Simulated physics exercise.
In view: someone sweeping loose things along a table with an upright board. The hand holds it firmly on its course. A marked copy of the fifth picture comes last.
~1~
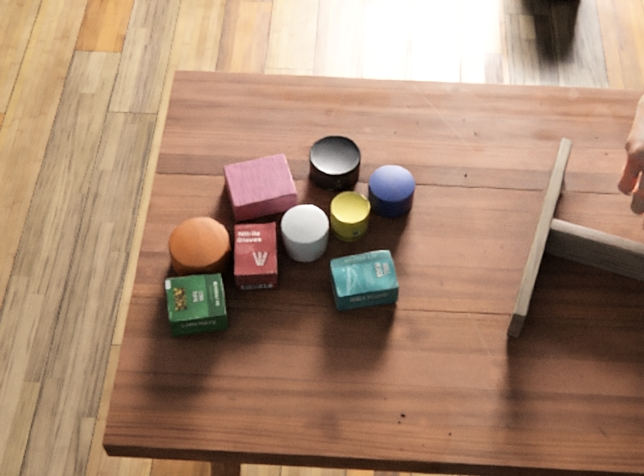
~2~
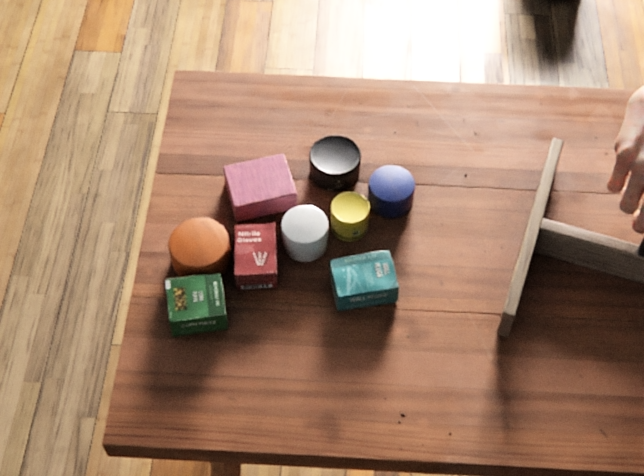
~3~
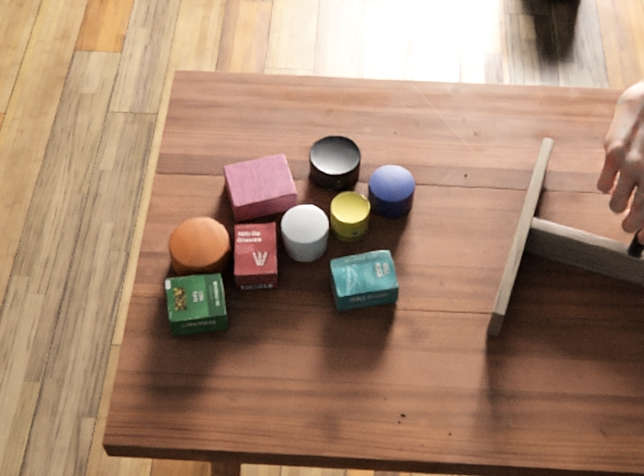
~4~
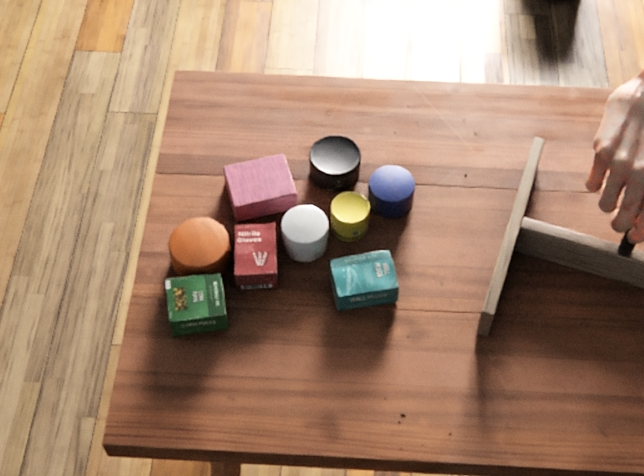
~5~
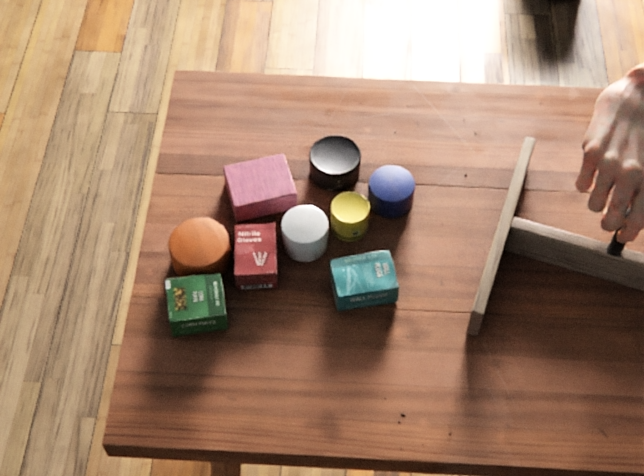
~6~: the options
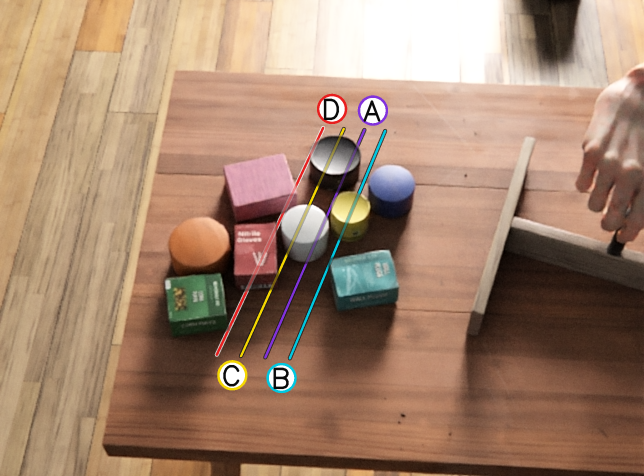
A wooden board pushed by a hand sliding slowly left across a table toward a still cluster of colourful tubs and boxes.
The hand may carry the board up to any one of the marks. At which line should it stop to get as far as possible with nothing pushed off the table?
It can go as far as C.
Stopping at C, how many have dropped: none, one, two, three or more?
By then, none.
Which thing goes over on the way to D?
The orange tin goes over.
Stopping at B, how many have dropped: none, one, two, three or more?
By then, none.
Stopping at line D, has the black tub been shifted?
Yes.
On the copy, A at (319, 234); B at (341, 235); C at (296, 233); D at (274, 232).
On C. First, board (431, 216); orange tin (200, 251); green packet (197, 305).
Then, board (357, 213); orange tin (195, 250); red box (246, 254).
Finally, board (301, 210); orange tin (144, 244); red box (195, 250); nothing has fallen.
By contrast, A is safe but short; B is safe but short; D drops the orange tin.
